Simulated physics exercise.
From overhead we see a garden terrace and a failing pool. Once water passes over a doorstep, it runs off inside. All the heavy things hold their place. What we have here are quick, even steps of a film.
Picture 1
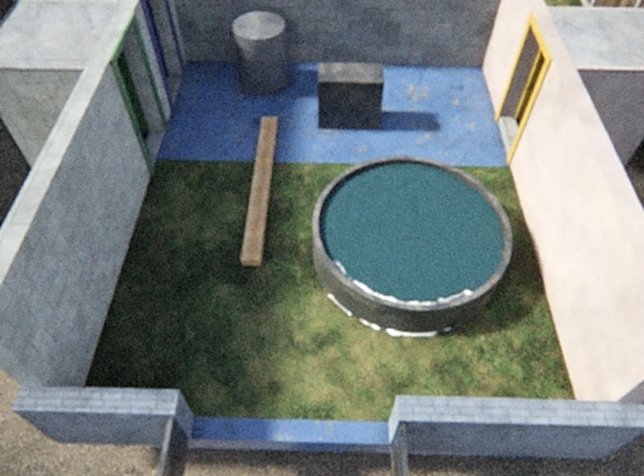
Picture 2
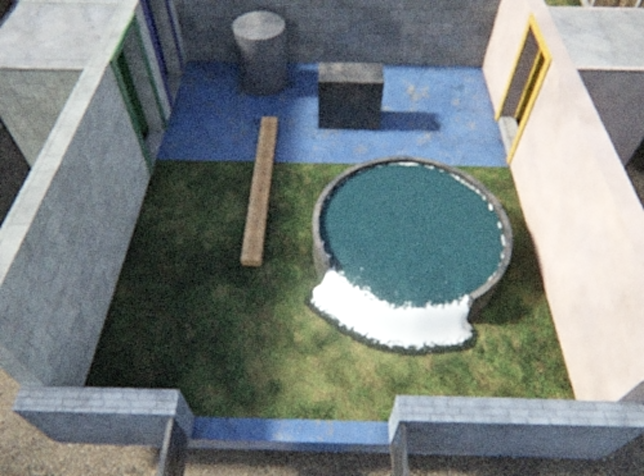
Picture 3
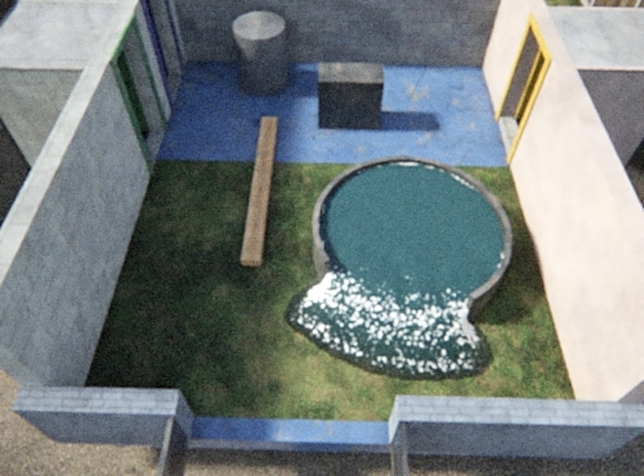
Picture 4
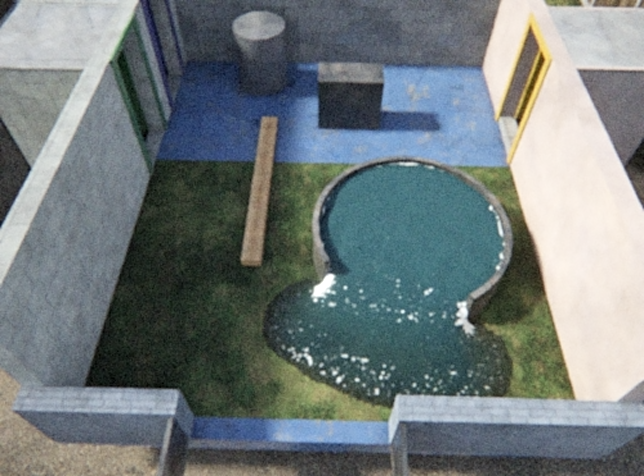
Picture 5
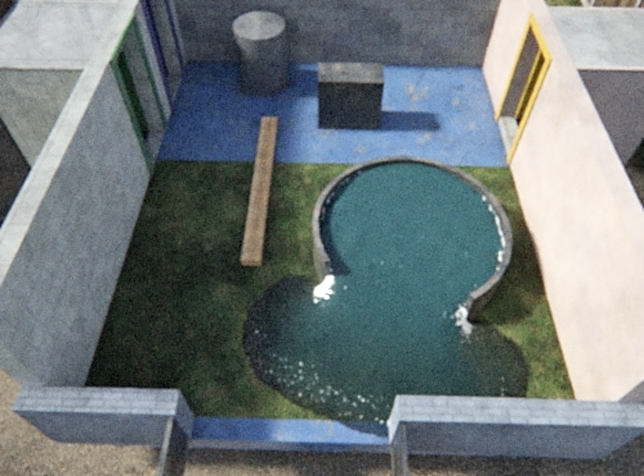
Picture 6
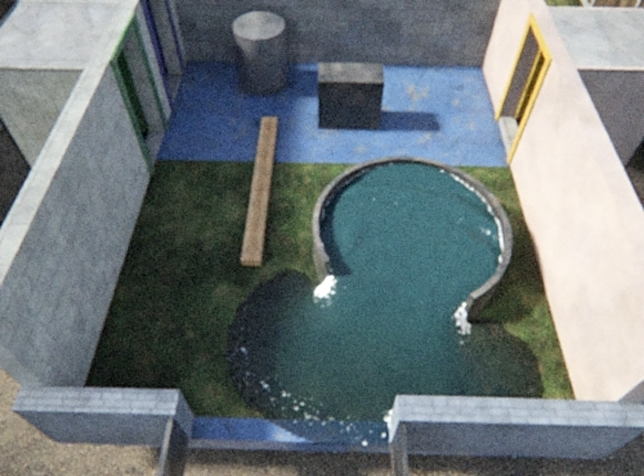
Water bursting from the near side of a round pool and spreading across the grass of a walled yard in a widening sheet.
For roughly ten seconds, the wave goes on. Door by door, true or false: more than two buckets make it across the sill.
Blue door: False; green door: False; yellow door: False.
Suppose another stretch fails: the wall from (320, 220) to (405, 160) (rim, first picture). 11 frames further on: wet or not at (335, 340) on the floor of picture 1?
It would be parched.
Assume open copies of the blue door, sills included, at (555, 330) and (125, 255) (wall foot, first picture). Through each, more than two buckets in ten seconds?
In that order: Floods, lets less in.
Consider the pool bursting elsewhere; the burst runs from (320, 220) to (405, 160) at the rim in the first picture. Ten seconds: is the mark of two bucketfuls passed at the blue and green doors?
Result - blue door: Clears the line; green door: Clears the line.
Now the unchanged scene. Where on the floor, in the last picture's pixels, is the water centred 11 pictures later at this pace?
Near (400, 304).
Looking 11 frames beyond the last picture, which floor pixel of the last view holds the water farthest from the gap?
My guess is roughly (110, 413).
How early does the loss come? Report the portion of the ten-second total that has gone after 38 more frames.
I get 85 percent.
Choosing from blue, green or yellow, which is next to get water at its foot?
The yellow door.
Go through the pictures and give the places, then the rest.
In the first picture, still water in the round tank at (410, 228).
In the second picture, the front is at (314, 295), out from the gap at (389, 319).
In the third picture, water pours out at (388, 320) and has run to (486, 356).
In the fourth picture, the front is at (502, 386), out from the gap at (388, 321).
In the fifth picture, the front is at (251, 345), out from the gap at (388, 321).
In the sixth picture, water pours out at (388, 321) and has run to a hidden place.
A moment on, water covers 20 % of the floor; the blue door not reached, the green door not reached, the yellow door not reached.
Next, water covers 25 % of the floor; the blue door not reached, the green door not reached, the yellow door not reached.
Then, water covers 35 % of the floor; the blue door not reached, the green door not reached, the yellow door not reached.
Later, water covers 55 % of the floor; the blue door not reached, the green door not reached, the yellow door wet at the sill, nothing in.
In the end, water covers 75 % of the floor; the blue door not reached, the green door wet at the sill, nothing in, the yellow door wet at the sill, nothing in.
